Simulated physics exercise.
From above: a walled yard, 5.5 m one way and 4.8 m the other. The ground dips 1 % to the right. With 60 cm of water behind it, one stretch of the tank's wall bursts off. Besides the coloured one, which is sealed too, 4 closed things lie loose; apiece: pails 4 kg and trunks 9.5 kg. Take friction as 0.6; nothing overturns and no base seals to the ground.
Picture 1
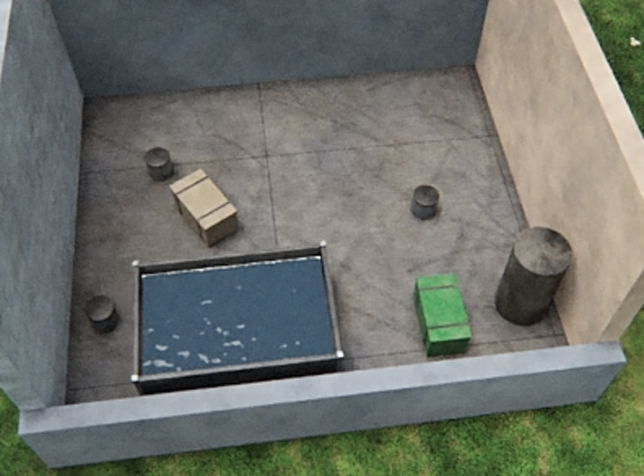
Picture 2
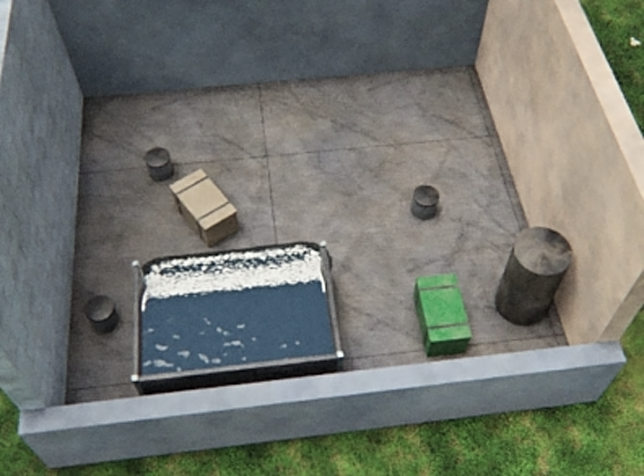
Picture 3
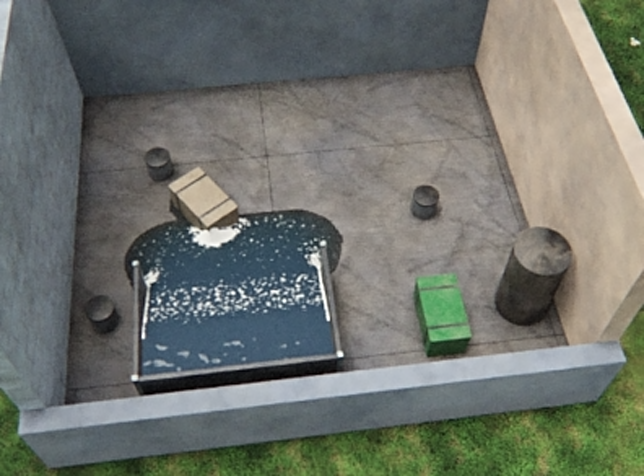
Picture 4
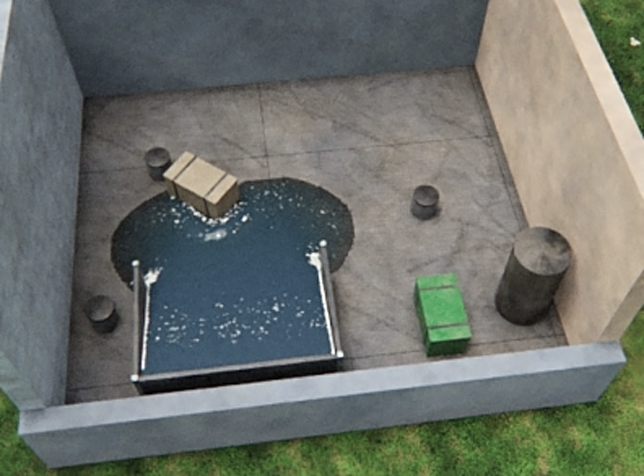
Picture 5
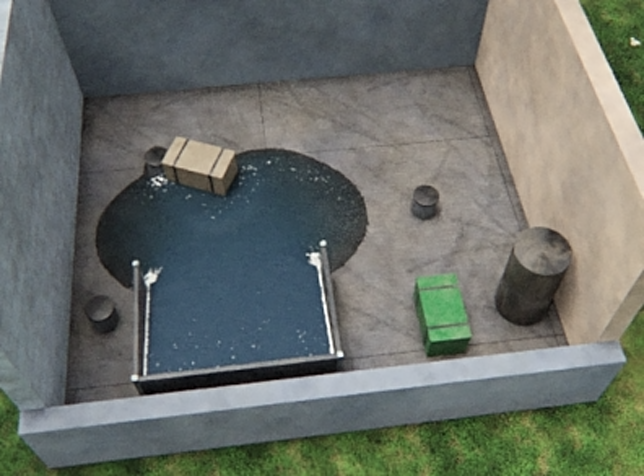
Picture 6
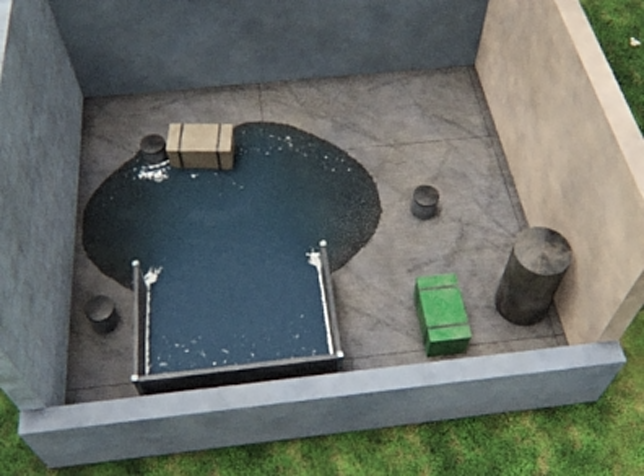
The footage shows a walled yard where the back side of a water tank gives way and water spreads across the floor, pushing and turning a tan crate toward the back, then shifting a small dark pail slightly.
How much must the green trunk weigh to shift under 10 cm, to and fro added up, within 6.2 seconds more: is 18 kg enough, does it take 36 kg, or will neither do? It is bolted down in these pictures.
Verdict: Only the larger load is enough.
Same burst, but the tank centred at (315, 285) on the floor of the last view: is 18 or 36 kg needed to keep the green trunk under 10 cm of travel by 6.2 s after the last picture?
In that case only the higher weight holds it.
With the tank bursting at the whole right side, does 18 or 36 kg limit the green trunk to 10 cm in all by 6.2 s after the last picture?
Then neither weight holds it.
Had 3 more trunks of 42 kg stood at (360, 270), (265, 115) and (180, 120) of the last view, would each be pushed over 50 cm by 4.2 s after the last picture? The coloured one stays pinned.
In that order: Short of it, more, more.
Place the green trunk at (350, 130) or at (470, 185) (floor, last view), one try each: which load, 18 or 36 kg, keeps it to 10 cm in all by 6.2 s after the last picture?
In that order: Neither is enough; neither holds.
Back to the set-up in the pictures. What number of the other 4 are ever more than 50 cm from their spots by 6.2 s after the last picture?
4 of them.
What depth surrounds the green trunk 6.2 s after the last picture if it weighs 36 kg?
Roughly 5 cm.
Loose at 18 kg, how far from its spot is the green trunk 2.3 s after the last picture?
About 0 cm.
Then, 0.6 s after the last picture the green trunk would be 0 cm from its start with 18 kg and 0 cm from its start with 36 kg; 0 cm of water round it then.
Then, 2.3 s after the last picture the green trunk would be 0 cm from its start with 18 kg and 0 cm from its start with 36 kg; 0 cm of water round it then.
Then, 4.2 s after the last picture the green trunk would be 1 cm from its start with 18 kg and 0 cm from its start with 36 kg; 4 cm of water round it then.
Then, 6.2 s after the last picture the green trunk would be 84 cm from its start with 18 kg and 0 cm from its start with 36 kg; 5 cm of water round it then.
